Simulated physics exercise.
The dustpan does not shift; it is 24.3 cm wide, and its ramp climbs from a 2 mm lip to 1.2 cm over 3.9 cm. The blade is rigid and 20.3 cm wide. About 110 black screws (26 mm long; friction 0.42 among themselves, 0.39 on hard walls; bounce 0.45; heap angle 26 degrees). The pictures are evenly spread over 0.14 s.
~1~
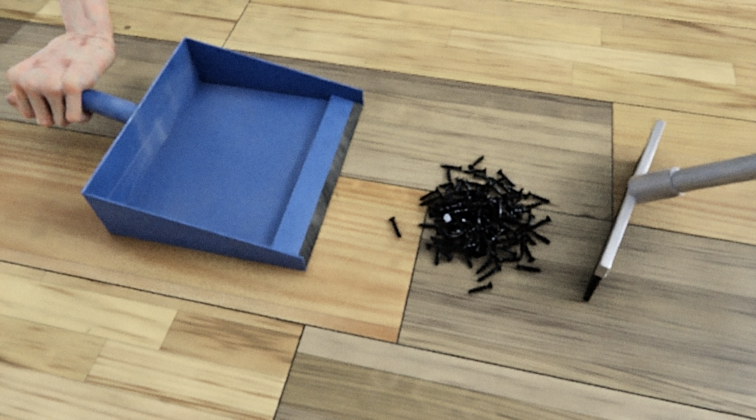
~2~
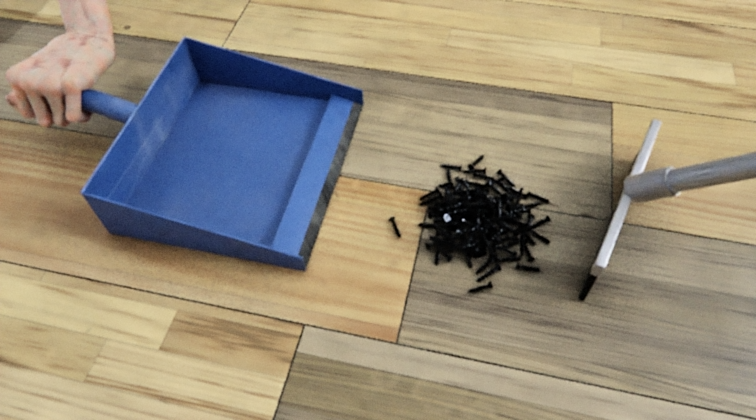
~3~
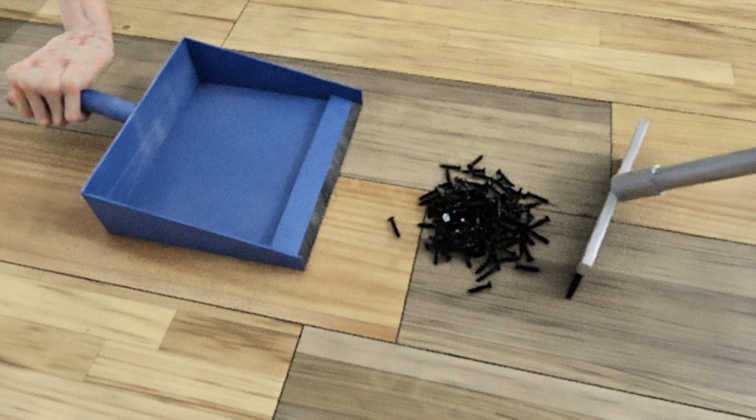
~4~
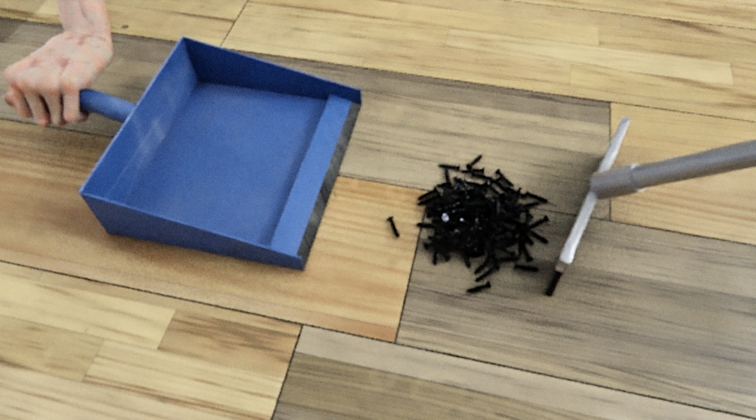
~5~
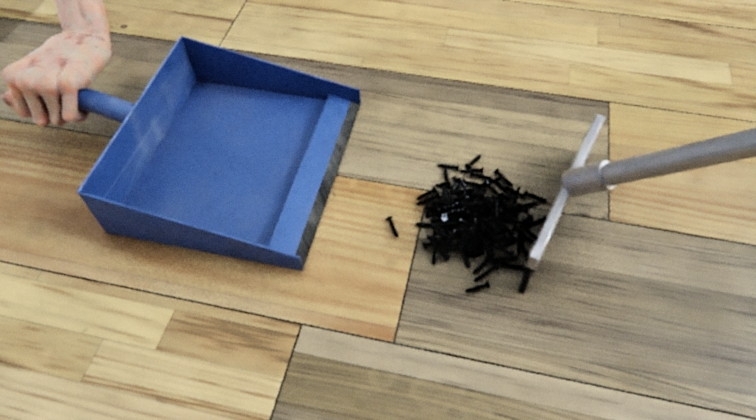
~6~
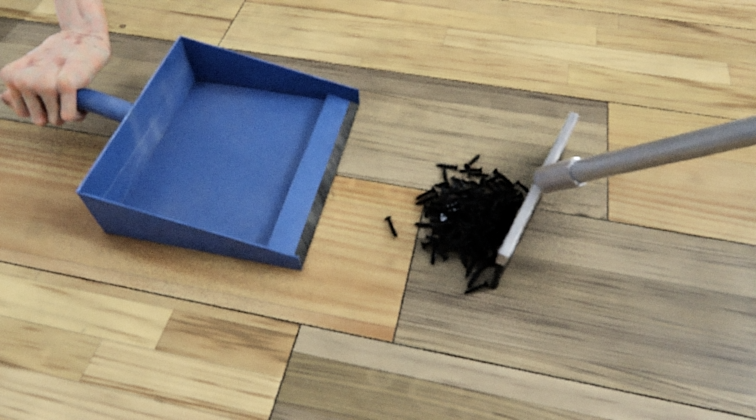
A blue dustpan, its handle gripped by a hand at upper left, rests on a floor of mixed tan and grey wood planks, seen from above at an angle. To its right lies a loose heap of small black screws, with a pale, straight blade on a grey pole beyond it. The blade slides left into the heap, pushing the nearest screws closer together, while the dustpan stays still.
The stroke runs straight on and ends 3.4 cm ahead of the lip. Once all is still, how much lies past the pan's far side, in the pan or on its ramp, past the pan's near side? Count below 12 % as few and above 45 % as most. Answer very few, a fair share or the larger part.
Past the pan's far side: Very few; in the pan or on its ramp: A fair share; past the pan's near side: Very few.
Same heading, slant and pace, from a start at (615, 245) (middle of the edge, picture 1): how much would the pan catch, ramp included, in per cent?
About 20 per cent.
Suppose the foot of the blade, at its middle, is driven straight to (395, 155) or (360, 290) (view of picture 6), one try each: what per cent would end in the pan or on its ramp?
Some 35 and 5 per cent.
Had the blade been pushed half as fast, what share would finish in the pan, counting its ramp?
In that case some 5 per cent.
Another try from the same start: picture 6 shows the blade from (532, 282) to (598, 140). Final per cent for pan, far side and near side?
Pan 5, far 0, near 5.
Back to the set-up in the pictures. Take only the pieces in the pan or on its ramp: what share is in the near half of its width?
About 60 per cent.
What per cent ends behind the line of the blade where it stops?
Some 0 per cent.
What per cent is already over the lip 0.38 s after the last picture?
Near 25 per cent so far.
Then, 0.10 s after the last picture, middle of the blade 13 cm from the lip; 0 % over the lip, far side 0 %, near side 0 %.
Then, 0.17 s after the last picture, middle of the blade 8 cm from the lip; 0 % over the lip, far side 0 %, near side 0 %.
Then, 0.38 s after the last picture, middle of the blade 6 cm from the lip; 25 % over the lip, far side 0 %, near side 0 %.
In the end, far side 0 %, pan 25 %, near side 0 %, in front of the lip or behind the blade 70 %.
